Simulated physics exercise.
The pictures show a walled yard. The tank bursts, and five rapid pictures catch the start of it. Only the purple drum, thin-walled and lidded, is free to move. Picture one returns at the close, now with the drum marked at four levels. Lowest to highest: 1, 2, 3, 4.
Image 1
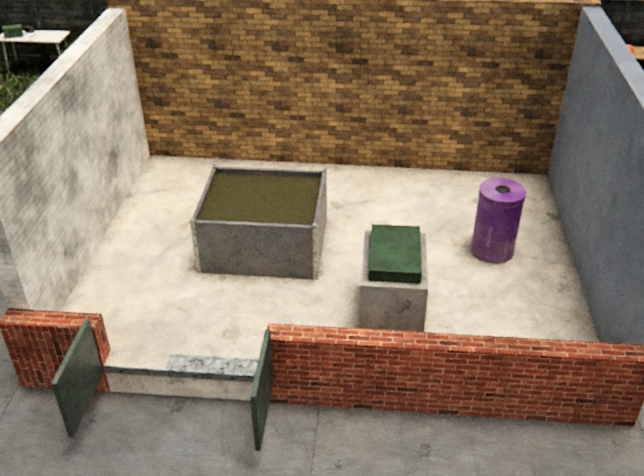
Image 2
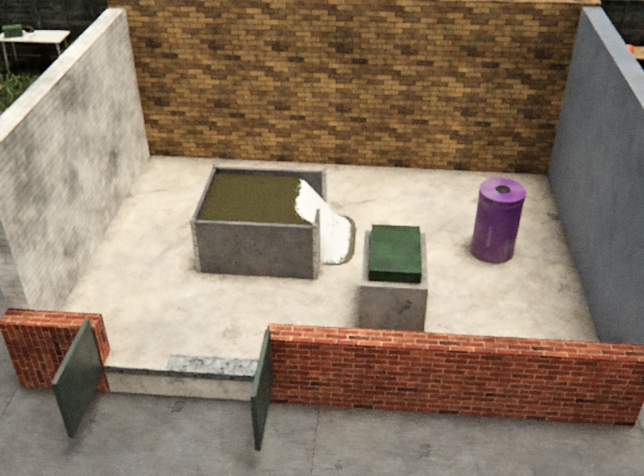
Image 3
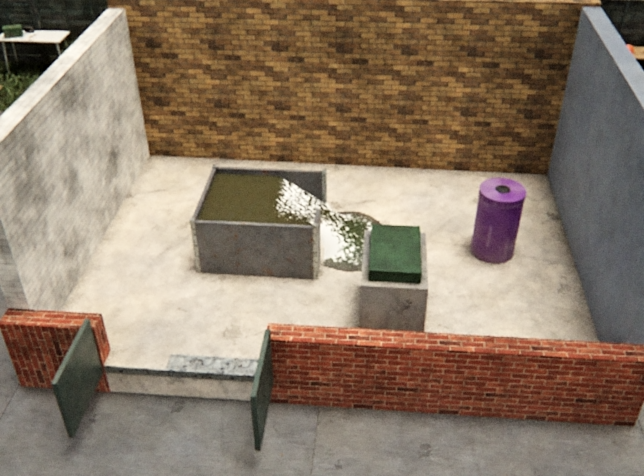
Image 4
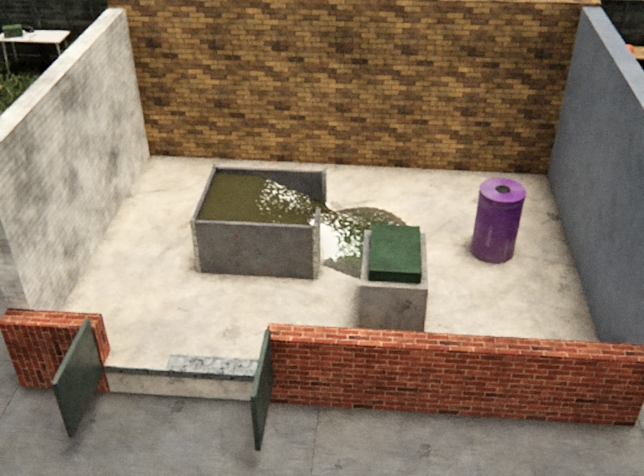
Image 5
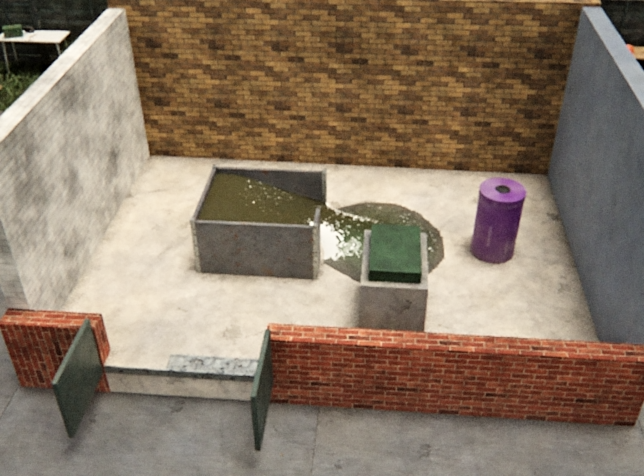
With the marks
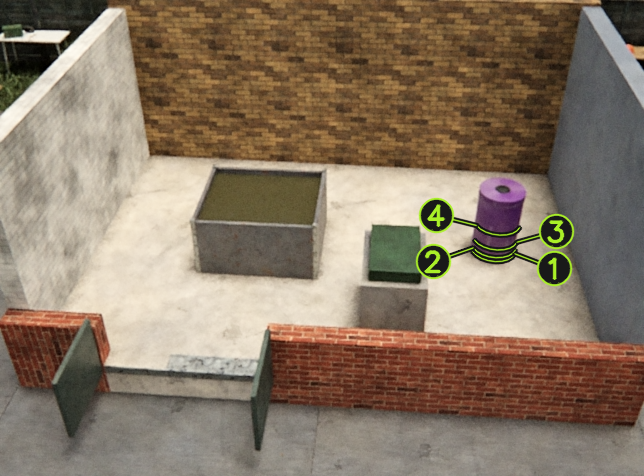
Water poured over the right side of a full concrete tank in a walled yard and spread across the floor behind a green-topped block, while the purple drum on the right stayed still.
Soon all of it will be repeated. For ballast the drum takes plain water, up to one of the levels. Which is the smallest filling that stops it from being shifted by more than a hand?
4.
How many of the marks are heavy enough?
One.
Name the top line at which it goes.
It is 3.
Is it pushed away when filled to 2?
Yes, it does.
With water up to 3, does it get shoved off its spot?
Yes.
On the marked copy, 1 at (495, 261); 2 at (495, 257); 3 at (497, 250); 4 at (499, 235); from the bottom up 1, 2, 3, 4.
With 1, it is pushed about 3 times its own width away.
With 2, it is pushed about 3 times its own width away.
With 3, it is pushed about its own width away.
With 4, it does not move.
